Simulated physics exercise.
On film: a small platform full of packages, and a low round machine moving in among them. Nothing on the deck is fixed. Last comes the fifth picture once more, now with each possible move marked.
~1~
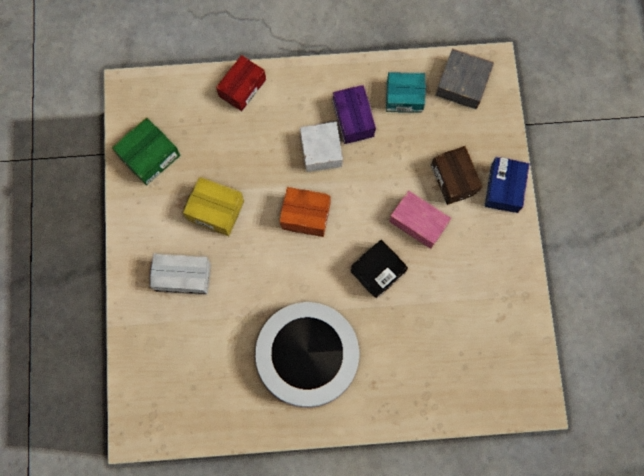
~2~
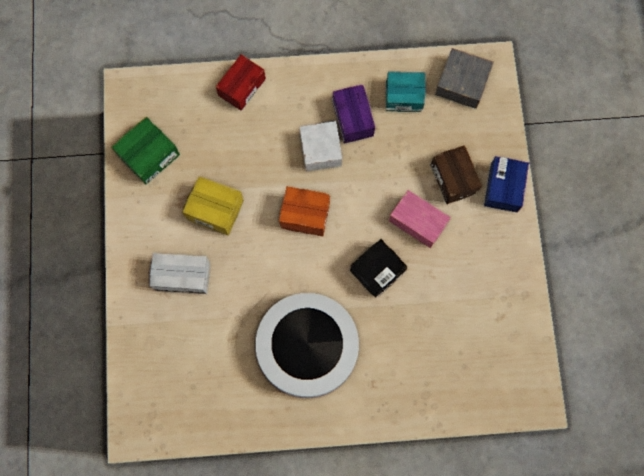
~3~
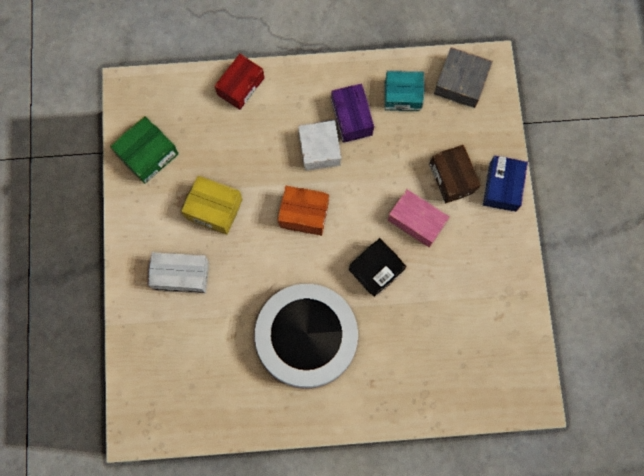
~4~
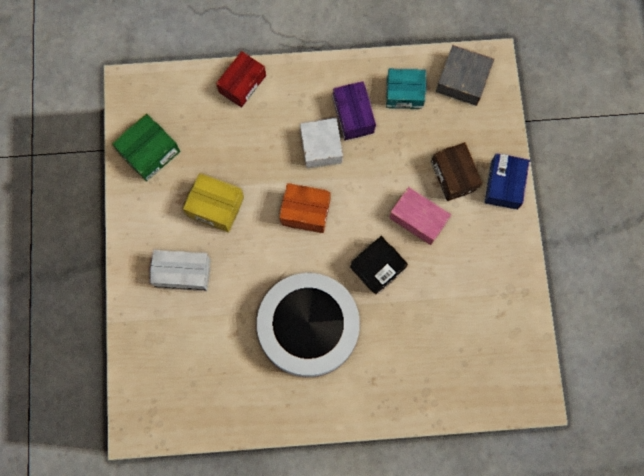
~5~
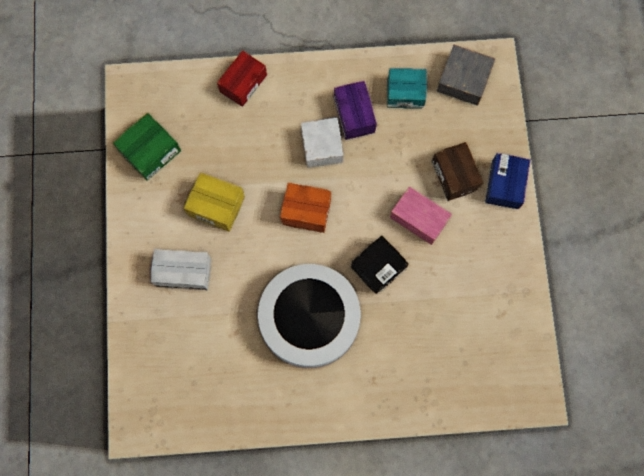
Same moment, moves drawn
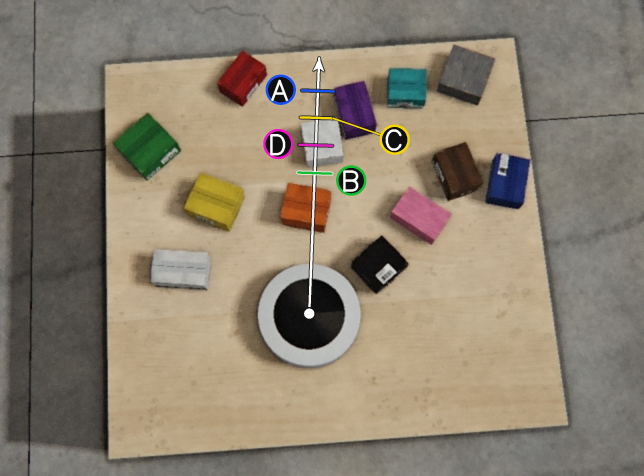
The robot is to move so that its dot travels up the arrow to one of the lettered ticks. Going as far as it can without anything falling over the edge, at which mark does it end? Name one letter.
Up to mark D.
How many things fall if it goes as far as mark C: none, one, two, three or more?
In all, one.
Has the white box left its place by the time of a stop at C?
By then, no.
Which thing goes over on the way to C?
The white crate goes over.
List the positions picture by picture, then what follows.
The first frame shows yellow parcel (214, 207); blue box (507, 185); purple box (354, 115).
The second frame shows robot (307, 346); orange parcel (305, 211).
The third frame shows robot (306, 336); brown parcel (454, 174).
The fourth frame shows robot (309, 325); red box (241, 79).
The fifth frame shows robot (310, 316); turquoise parcel (407, 88); pink crate (420, 216); grey crate (466, 75).
On the marked copy, A at (318, 91); B at (315, 173); C at (317, 118); D at (316, 145); the arrow from (309, 314) to (320, 58); the white dot at (309, 314).
Following D. Soon after the start, robot (312, 254); orange parcel (303, 190); black parcel (384, 260).
Later, robot (315, 193); white crate (320, 95); orange parcel (303, 132).
In the end, robot (316, 151); white crate (321, 55); orange parcel (306, 91); nothing has fallen.
As for the rest, A drops the white crate and orange parcel; B is safe but short; C drops the white crate.
